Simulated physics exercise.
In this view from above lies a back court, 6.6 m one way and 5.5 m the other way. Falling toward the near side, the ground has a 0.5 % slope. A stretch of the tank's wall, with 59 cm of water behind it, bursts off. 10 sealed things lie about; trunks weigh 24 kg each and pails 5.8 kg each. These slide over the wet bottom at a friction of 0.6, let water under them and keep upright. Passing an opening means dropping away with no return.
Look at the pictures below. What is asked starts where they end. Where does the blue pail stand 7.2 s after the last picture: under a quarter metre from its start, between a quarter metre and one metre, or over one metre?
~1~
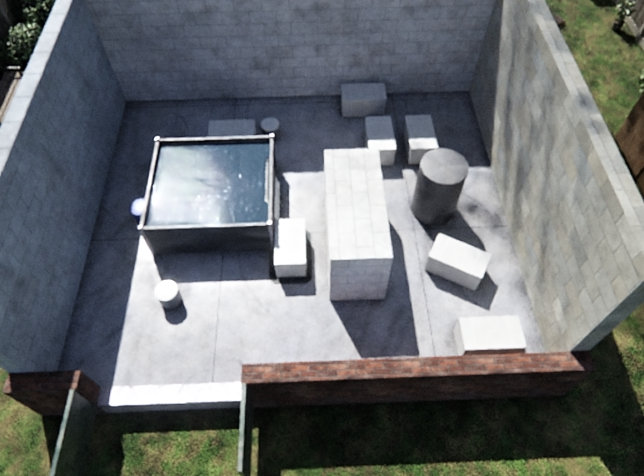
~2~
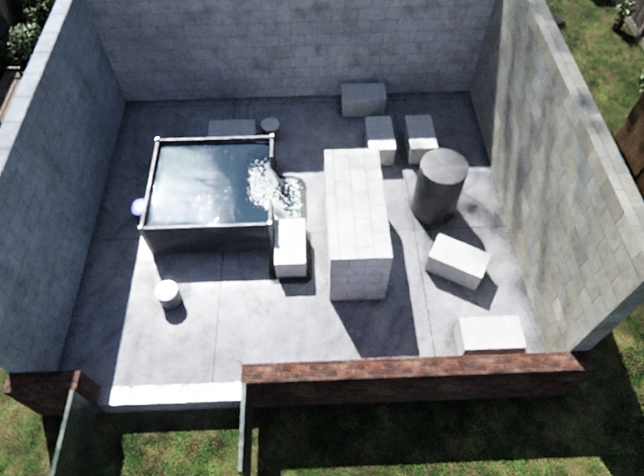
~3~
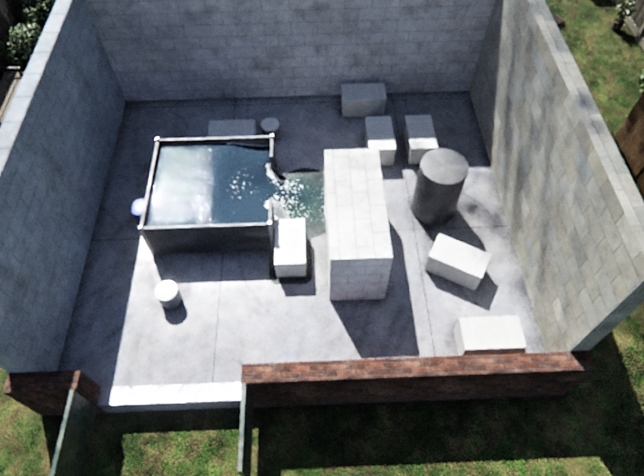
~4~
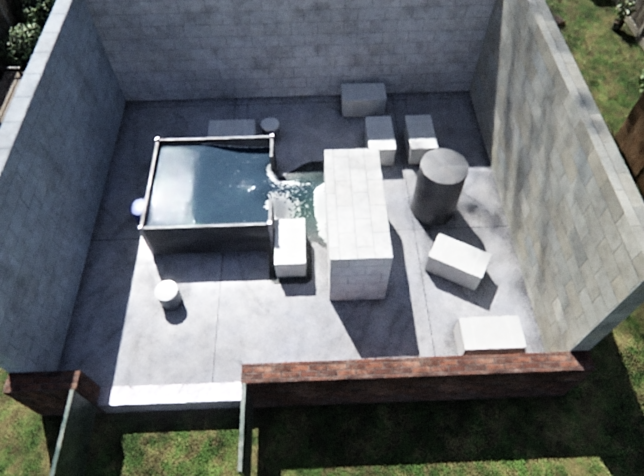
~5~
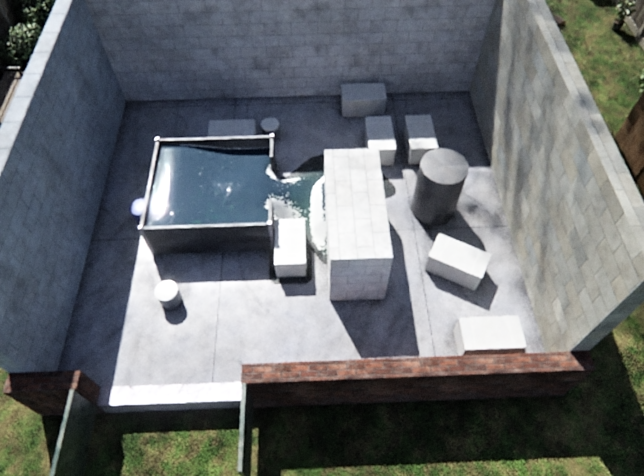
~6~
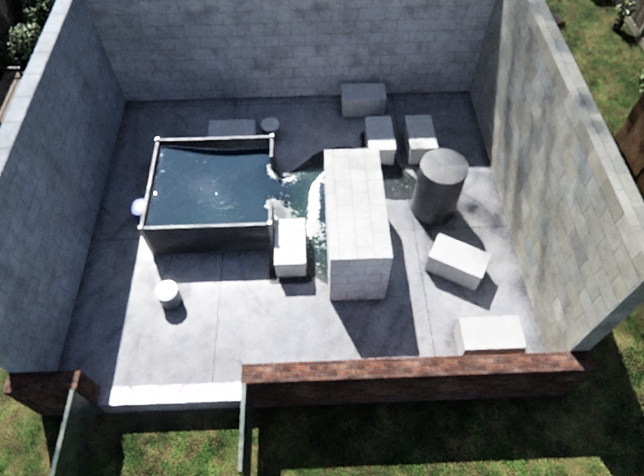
Steady.
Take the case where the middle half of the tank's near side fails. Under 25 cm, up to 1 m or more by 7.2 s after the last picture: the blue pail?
In that scenario the blue pail would have stayed in place.
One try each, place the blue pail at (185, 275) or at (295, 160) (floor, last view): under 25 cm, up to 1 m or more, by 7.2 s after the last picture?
Try one: It hardly moves. Try two: It hardly moves.
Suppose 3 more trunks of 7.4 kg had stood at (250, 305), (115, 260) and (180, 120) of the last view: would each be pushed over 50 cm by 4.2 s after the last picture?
One by one: Beyond the mark, below the mark, below the mark.
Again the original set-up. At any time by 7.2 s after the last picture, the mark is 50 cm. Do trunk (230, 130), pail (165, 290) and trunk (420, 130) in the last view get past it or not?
First one stayed inside, second one stayed inside, third one went too far.
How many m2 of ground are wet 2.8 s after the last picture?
Roughly 24 m2.
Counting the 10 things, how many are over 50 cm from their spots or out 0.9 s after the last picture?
At that time I count 0.
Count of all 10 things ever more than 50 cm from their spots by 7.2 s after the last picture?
Count: 5.
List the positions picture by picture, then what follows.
In the first frame, the blue pail at (140, 207), on the bottom; water covers 3.1 m2; 0 of 10 have shifted.
In the second frame, the blue pail at (140, 207) rests on the ground; water covers 3.5 m2; 0 of 10 have shifted.
In the third frame, the blue pail at (140, 207) rests on the ground; water covers 4.1 m2; 0 of 10 have shifted.
In the fourth frame, the blue pail at (140, 207), on the bottom; 4.6 m2 under water; 0 of 10 have shifted.
In the fifth frame, the blue pail at (140, 207) rests on the ground; 5.1 m2 under water; 0 of 10 have shifted.
In the sixth frame, the blue pail at (140, 207), on the bottom; water covers 5.7 m2; 0 of 10 have shifted.
Then, 0.9 s after the last picture the blue pail is near (140, 207), 0.0 m from its start, aground; 0 of 10 are out; 1 afloat.
Then, 2.8 s after the last picture the blue pail is near (140, 207), 0.0 m from its start, aground; 0 of 10 are out; 3 afloat.
Then, 4.8 s after the last picture the blue pail is near (140, 207), 0.0 m from its start, aground; 0 of 10 are out; 4 afloat.
Then, 7.2 s after the last picture the blue pail is near (140, 207), 0.0 m from its start, aground; 0 of 10 are out; 4 afloat.
